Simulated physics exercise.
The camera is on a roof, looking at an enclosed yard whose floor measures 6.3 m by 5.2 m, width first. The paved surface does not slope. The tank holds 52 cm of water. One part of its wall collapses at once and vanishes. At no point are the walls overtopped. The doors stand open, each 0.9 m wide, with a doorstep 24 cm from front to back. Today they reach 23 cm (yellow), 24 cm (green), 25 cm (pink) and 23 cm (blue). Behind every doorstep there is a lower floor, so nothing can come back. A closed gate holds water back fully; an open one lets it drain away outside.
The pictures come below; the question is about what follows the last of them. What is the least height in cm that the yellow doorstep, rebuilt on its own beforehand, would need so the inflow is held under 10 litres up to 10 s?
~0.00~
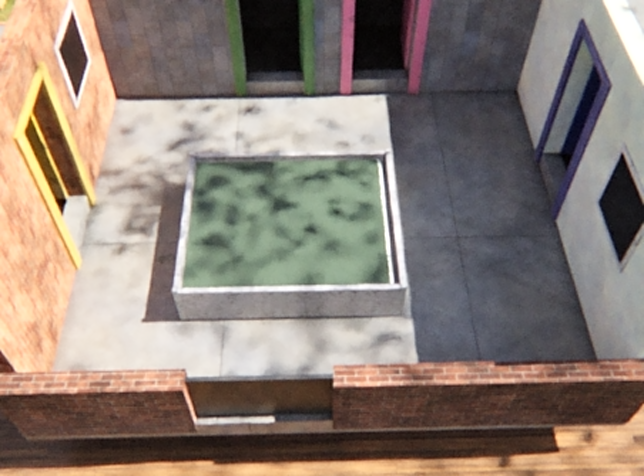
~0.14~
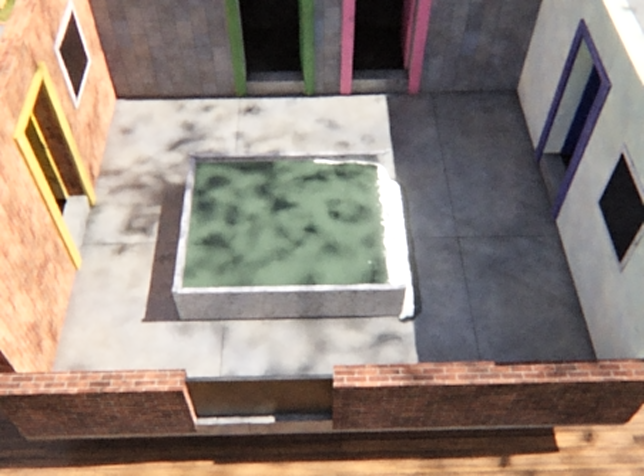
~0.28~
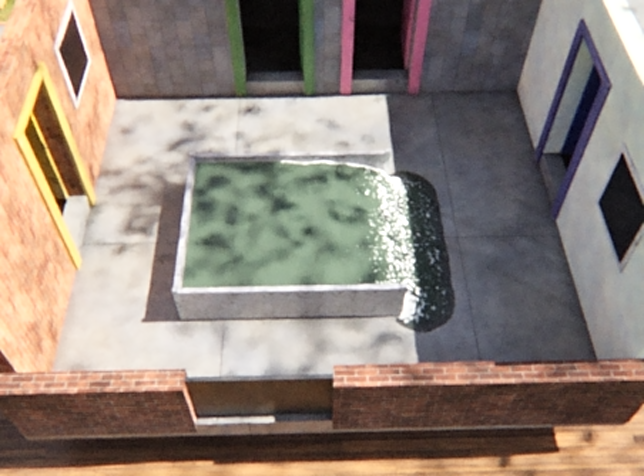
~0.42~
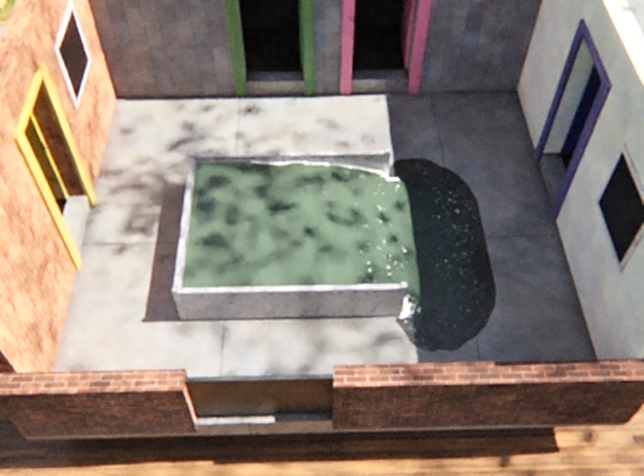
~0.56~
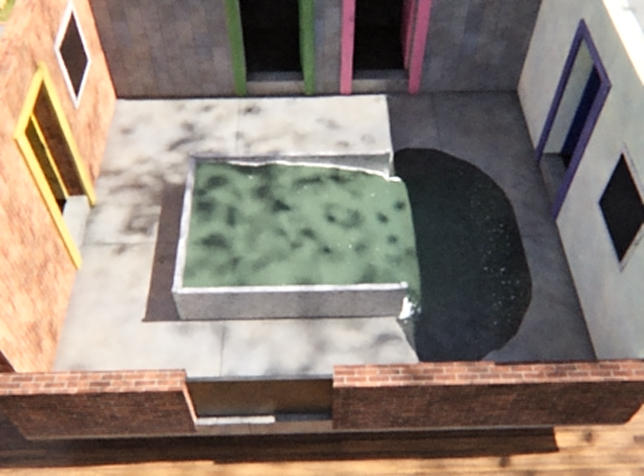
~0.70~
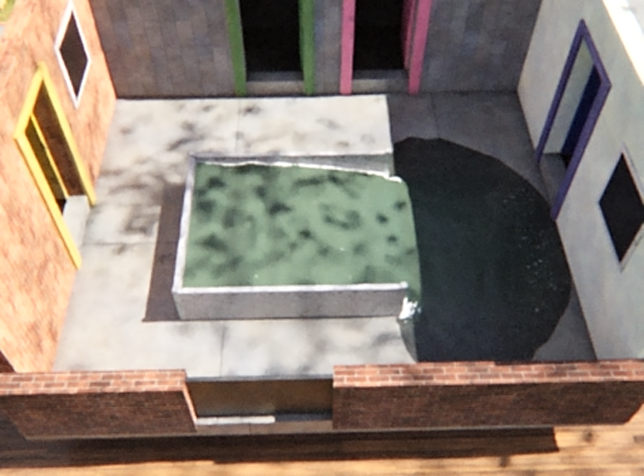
Around 13.5 cm would be enough.
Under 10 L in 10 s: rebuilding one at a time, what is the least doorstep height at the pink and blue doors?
Some 9.0 cm for pink, some 26 cm for blue.
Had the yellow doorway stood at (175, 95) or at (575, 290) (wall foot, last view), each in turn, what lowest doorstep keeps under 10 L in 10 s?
Minimums: About 14.0 cm and 28 cm.
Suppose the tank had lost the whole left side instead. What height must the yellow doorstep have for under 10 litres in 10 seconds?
Estimate: Near 34 cm.
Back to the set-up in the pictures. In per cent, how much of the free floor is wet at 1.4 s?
Wet share: Around 30 %.
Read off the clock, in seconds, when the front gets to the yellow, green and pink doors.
Arrives: Yellow 5.5 s / green 3.6 s / pink 2.8 s.
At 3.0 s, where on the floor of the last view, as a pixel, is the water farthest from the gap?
Roughly at (509, 96) in the last view.
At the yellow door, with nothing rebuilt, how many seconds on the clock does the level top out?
Around 7.5 seconds.
After 1.4 s water covers 30 % of the floor, deepest (34 cm) near (550, 242); it has not reached the yellow door.
After 3.0 s water covers 40 % of the floor, deepest (35 cm) near (509, 96); it has not reached the yellow door.
After 10.0 s water covers 95 % of the floor, deepest (17 cm) near (116, 102); 13 cm at the yellow door, 0 litres in over its 23 cm doorstep.
At the yellow door as built, the water arrived by 5.4 s and peaked near 17 cm at 7.6 s.
Run again over the same 10 s with other heights there, 28 litres in over 11 cm, 3 litres over 15 cm. The limit of 10 litres is kept from about 13.5 cm up.
